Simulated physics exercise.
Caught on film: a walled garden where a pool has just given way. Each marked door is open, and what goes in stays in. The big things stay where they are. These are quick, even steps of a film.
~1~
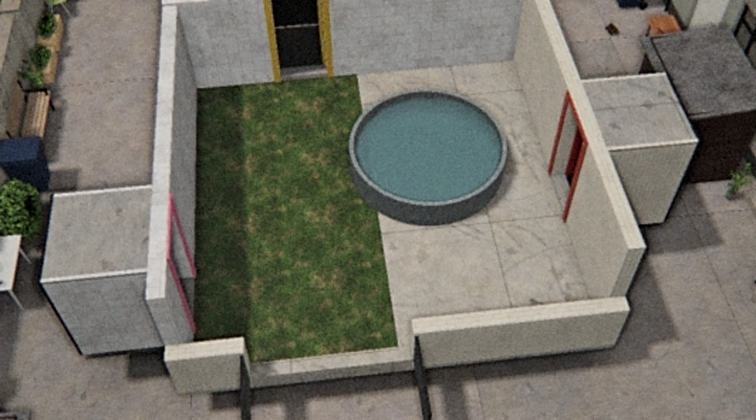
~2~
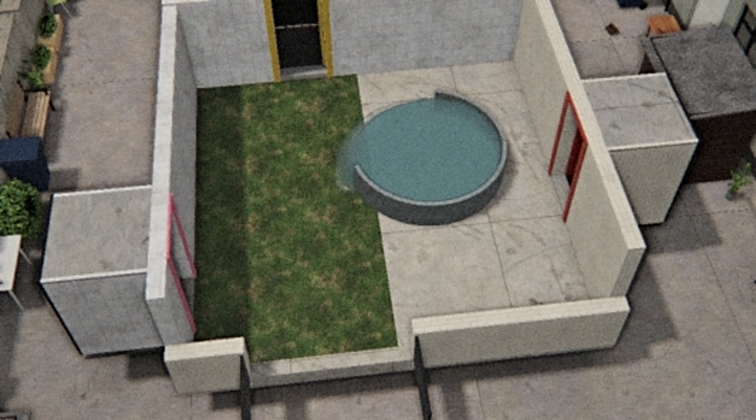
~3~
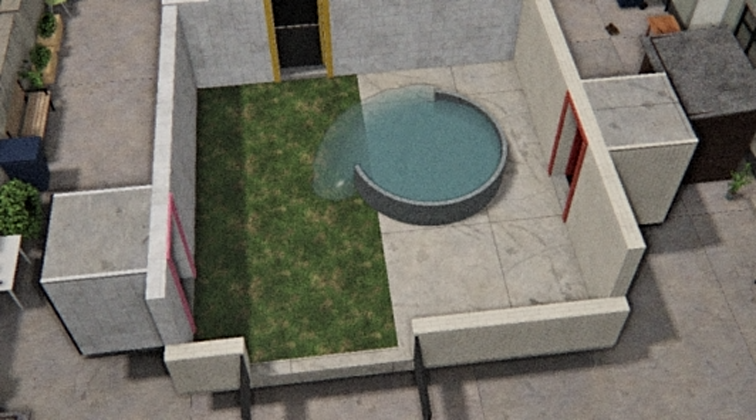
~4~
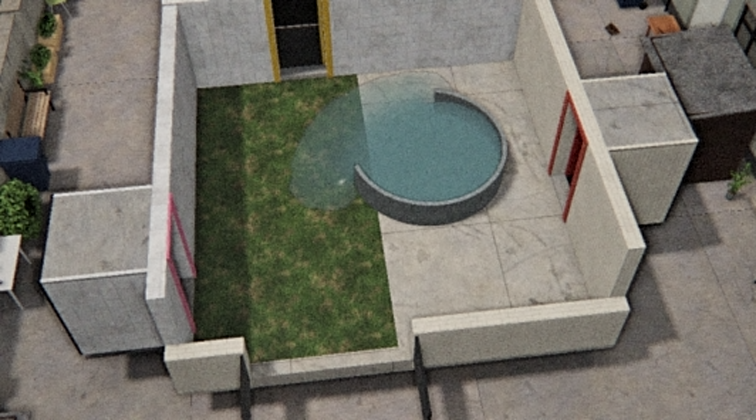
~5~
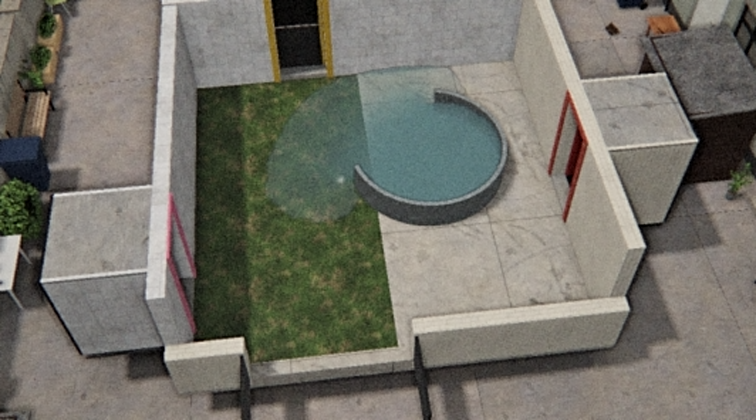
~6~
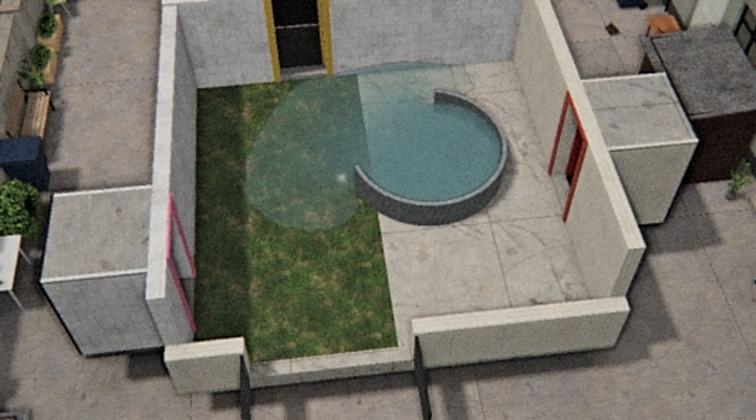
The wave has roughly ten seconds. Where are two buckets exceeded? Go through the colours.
One by one: The yellow door lets in a lot; the red door admits no more than that; the pink door lets in a lot.
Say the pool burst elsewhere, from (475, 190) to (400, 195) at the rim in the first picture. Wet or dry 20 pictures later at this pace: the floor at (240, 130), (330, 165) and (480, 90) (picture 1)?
In that order: Dry, clear, not flooded.
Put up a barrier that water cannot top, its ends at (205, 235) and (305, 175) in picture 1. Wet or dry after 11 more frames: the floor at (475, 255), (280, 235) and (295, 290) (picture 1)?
In that order: No water, flooded, dry.
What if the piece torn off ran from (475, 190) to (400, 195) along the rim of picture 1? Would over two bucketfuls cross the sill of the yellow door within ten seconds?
One by one: Yellow lets less in.
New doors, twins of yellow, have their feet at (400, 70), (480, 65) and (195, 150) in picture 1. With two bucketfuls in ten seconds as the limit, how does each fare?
In that order: Takes more, takes less, is over.
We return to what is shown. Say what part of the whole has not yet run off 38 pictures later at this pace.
I make it 96 per cent.
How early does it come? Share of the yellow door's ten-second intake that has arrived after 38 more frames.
Near 100 in a hundred.
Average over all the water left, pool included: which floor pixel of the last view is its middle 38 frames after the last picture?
At about (330, 179).
A moment on, water covers 35 % of the floor; the yellow door wet at the sill, nothing in, the red door not reached, the pink door not reached.
Next, water covers 45 % of the floor; the yellow door under two buckets in, the red door not reached, the pink door not reached.
Then, water covers 55 % of the floor; the yellow door over two buckets in, the red door not reached, the pink door not reached.
Later, water covers 85 % of the floor; the yellow door over two buckets in, the red door wet at the sill, nothing in, the pink door under two buckets in.
In the end, water covers 100 % of the floor; the yellow door over two buckets in, the red door wet at the sill, nothing in, the pink door over two buckets in.
